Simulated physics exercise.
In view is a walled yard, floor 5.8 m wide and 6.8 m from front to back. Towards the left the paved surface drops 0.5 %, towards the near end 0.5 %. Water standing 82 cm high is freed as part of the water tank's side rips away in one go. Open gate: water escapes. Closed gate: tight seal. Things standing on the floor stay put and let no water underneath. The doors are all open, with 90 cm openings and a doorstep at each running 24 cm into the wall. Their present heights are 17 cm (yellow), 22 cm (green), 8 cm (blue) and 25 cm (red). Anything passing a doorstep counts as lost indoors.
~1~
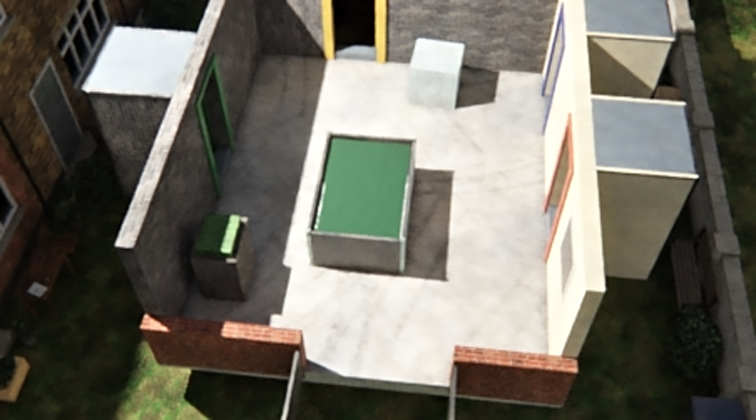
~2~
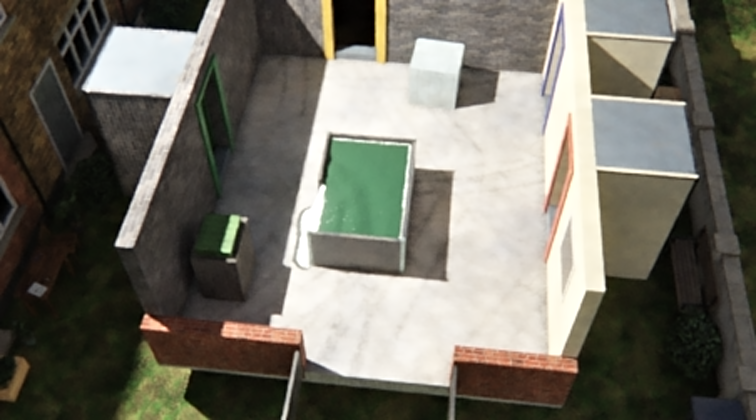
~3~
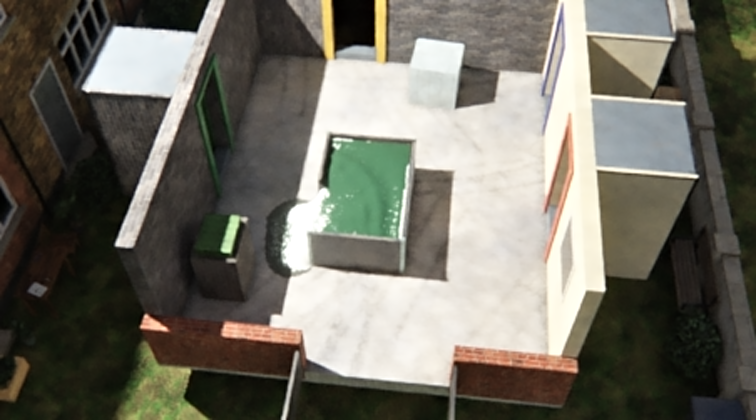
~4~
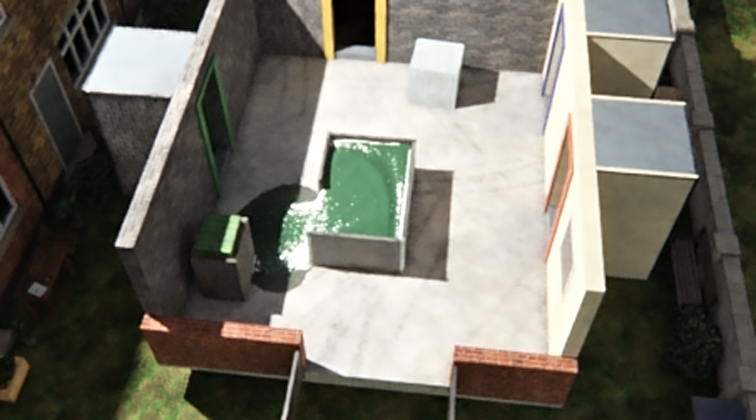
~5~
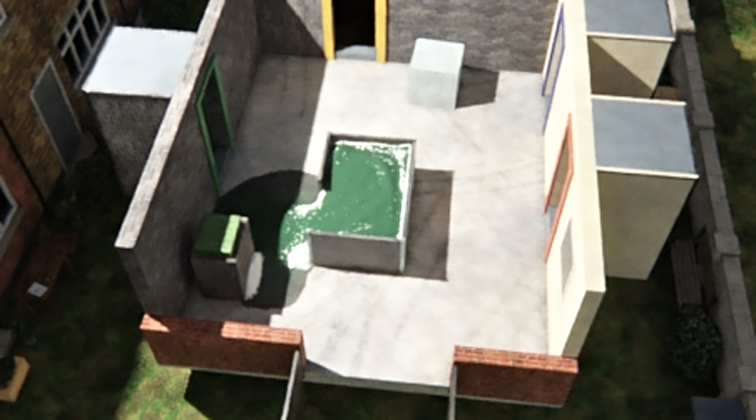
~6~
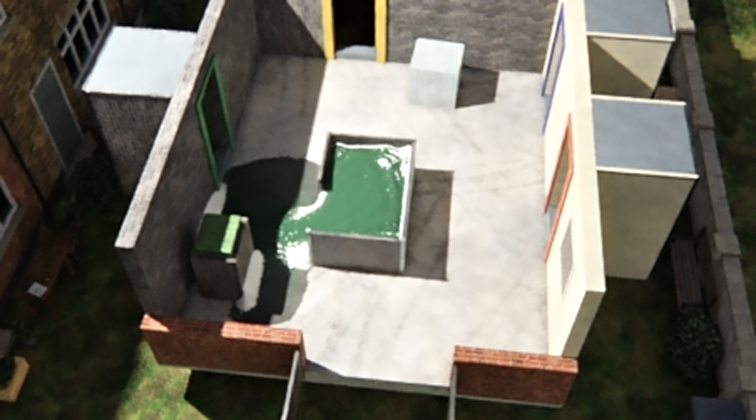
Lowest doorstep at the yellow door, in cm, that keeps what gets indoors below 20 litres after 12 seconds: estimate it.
My estimate is 10.5 cm.
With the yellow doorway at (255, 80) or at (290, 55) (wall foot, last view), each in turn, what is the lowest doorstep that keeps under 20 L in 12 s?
Roughly 10.5 cm for the first and 18 cm for the second.
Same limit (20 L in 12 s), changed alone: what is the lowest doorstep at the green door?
Green would need about 17 cm on its own.
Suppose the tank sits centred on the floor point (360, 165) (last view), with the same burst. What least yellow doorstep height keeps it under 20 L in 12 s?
Close to 6.0 cm would do it.
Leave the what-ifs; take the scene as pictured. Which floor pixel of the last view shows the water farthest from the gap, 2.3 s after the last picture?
Around pixel (261, 57).
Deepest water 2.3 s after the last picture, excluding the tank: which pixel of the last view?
At about (175, 344).
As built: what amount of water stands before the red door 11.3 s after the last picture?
Some 4.0 cm.
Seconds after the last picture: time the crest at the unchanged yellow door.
Approximately 2.6 s.
Then, 0.7 s after the last picture water covers 20 % of the floor, deepest (54 cm) near (206, 241); it has not reached the yellow door.
Then, 2.3 s after the last picture water covers 50 % of the floor, deepest (36 cm) near (175, 344); 15 cm at the yellow door, 0 litres in over its 17 cm doorstep.
Then, 11.3 s after the last picture water covers 100 % of the floor, deepest (11 cm) near (548, 381); 5 cm at the yellow door, 0 litres in over its 17 cm doorstep.
At the yellow door as built, the water peaked near 17 cm, 2.5 s after the last picture.
With a doorstep of 9 cm, 36 litres would have come in within the 12 s; with 12 cm, 11 litres. So under 20 litres takes about 10.5 cm.
